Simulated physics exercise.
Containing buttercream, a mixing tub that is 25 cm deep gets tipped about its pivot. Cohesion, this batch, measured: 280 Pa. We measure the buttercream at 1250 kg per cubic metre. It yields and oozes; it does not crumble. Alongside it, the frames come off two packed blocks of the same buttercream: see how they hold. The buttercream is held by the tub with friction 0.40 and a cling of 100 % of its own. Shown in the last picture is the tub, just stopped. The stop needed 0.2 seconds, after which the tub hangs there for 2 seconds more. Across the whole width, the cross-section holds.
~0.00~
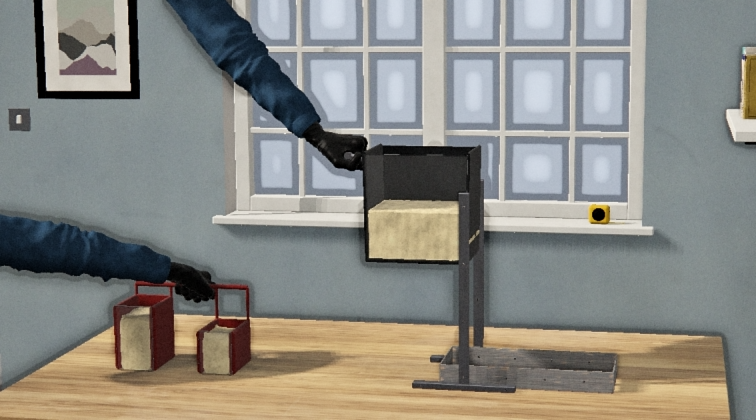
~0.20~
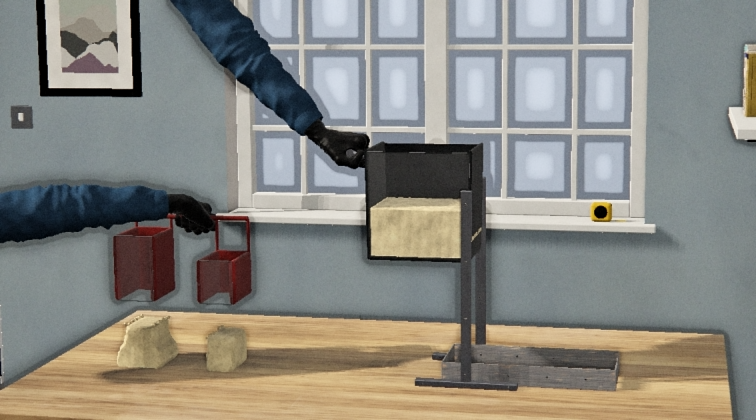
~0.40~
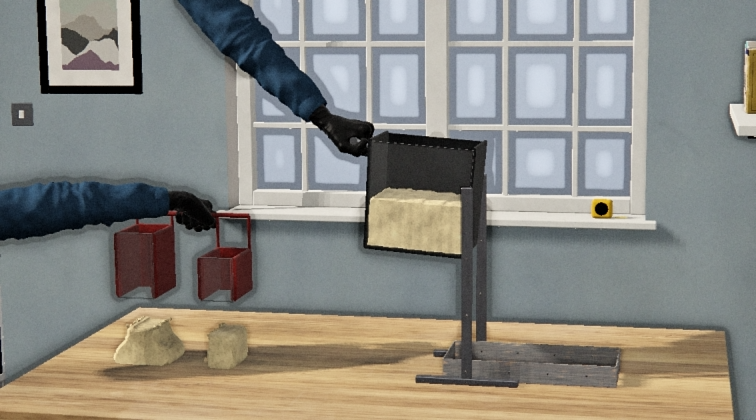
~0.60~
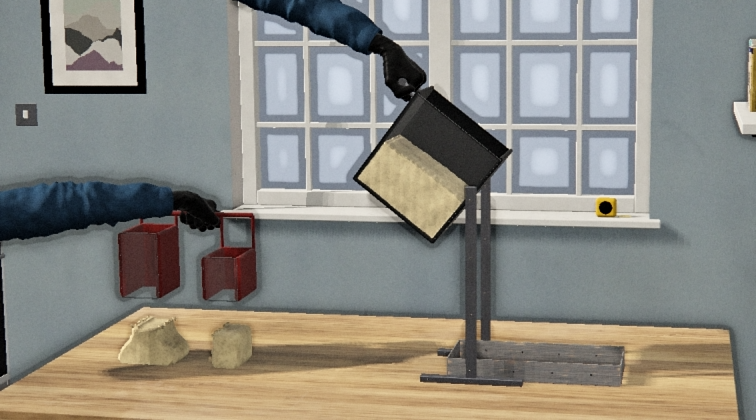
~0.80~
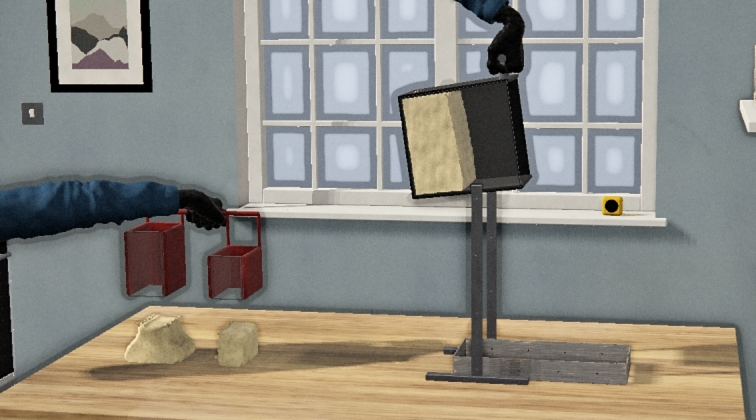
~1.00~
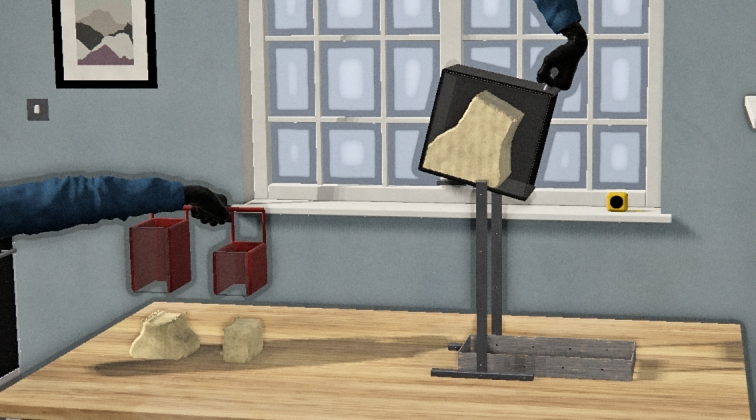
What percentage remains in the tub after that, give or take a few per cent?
44 %.
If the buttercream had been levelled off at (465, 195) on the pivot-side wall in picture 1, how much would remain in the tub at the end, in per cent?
In that case some 30 per cent.
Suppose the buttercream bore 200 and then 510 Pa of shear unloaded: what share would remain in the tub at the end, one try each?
About 35 % first, about 60 % second.
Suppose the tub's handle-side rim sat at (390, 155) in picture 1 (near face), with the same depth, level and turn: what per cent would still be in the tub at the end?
Close to 55 per cent would still be in the tub.
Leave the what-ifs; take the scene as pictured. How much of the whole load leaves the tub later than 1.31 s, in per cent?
Around 3 percent of the load.
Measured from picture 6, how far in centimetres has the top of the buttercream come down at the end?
The top ends up some 13 cm below its level in the last picture.
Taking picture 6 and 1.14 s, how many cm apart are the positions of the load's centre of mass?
The distance comes to some 10 cm.
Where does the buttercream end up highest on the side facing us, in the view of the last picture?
It ends up highest close to (452, 156).
After 1.14 s, the tub is at 104 degrees and holds 74 %.
After 1.31 s, the tub is at 104 degrees and holds 47 %.
After 1.48 s, the tub is at 104 degrees and holds 44 %.
After 1.65 s, the tub is at 104 degrees and holds 44 %.
After 3.00 s, at the end, the tub is at 104 degrees and holds 44 %.
